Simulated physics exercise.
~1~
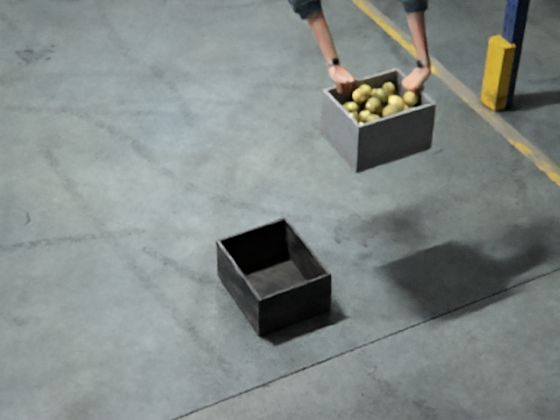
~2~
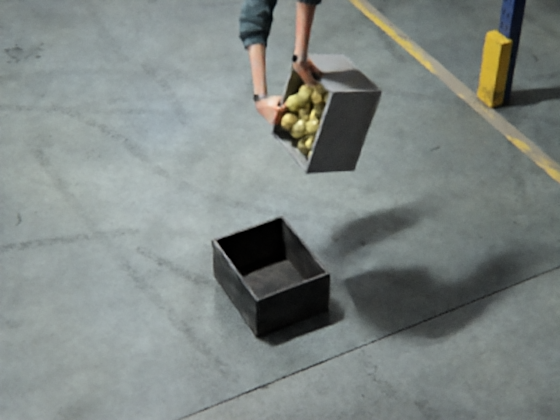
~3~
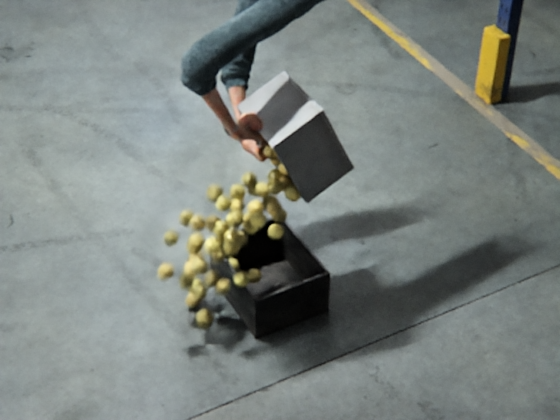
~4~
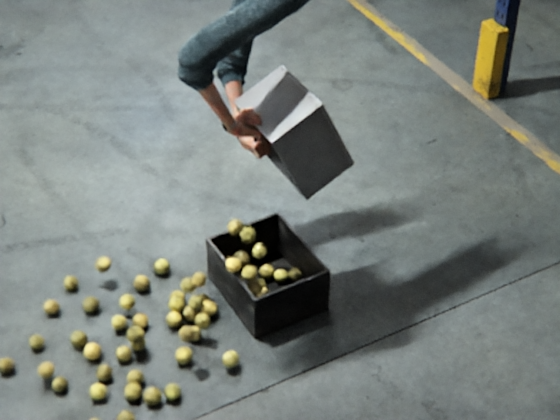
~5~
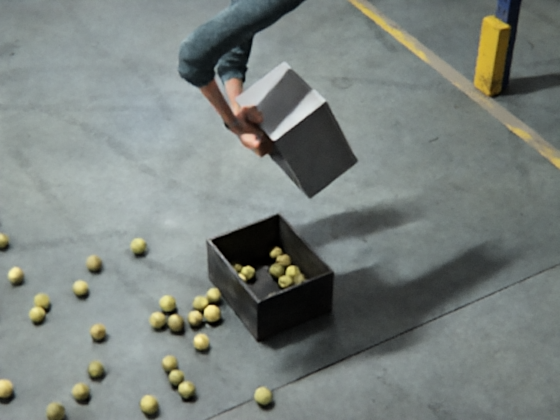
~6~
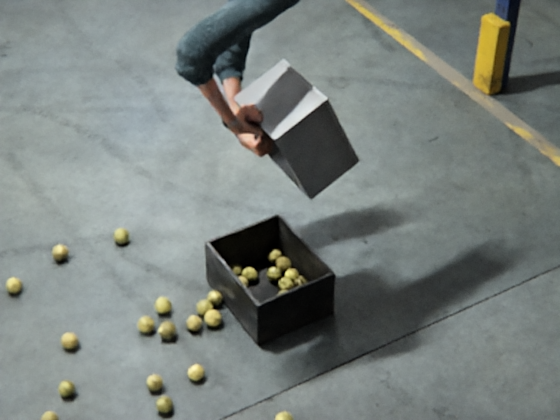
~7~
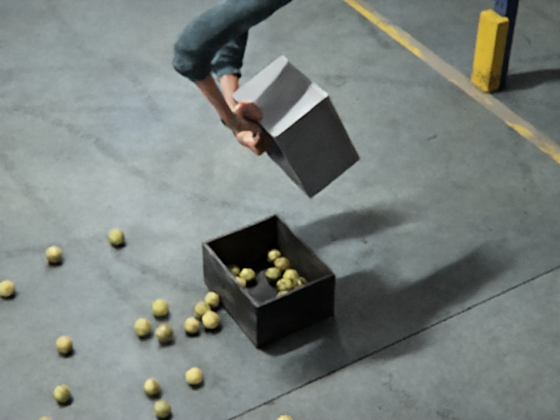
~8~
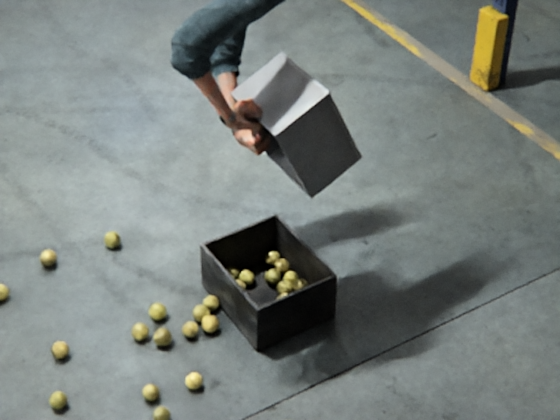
On a grey concrete floor with a yellow line and a yellow-and-blue post, two hands hold a grey tote of round yellow apples above an empty black tub. The arms swing the tote leftward and tip it steeply on its side. It keeps turning until its mouth points downward, and the apples pour out in a burst toward the tub's left side. Some drop into the tub, but more land outside and roll across the floor to the left. The hands hold the emptied tote still, with a small pile in the tub and apples scattered around the floor.
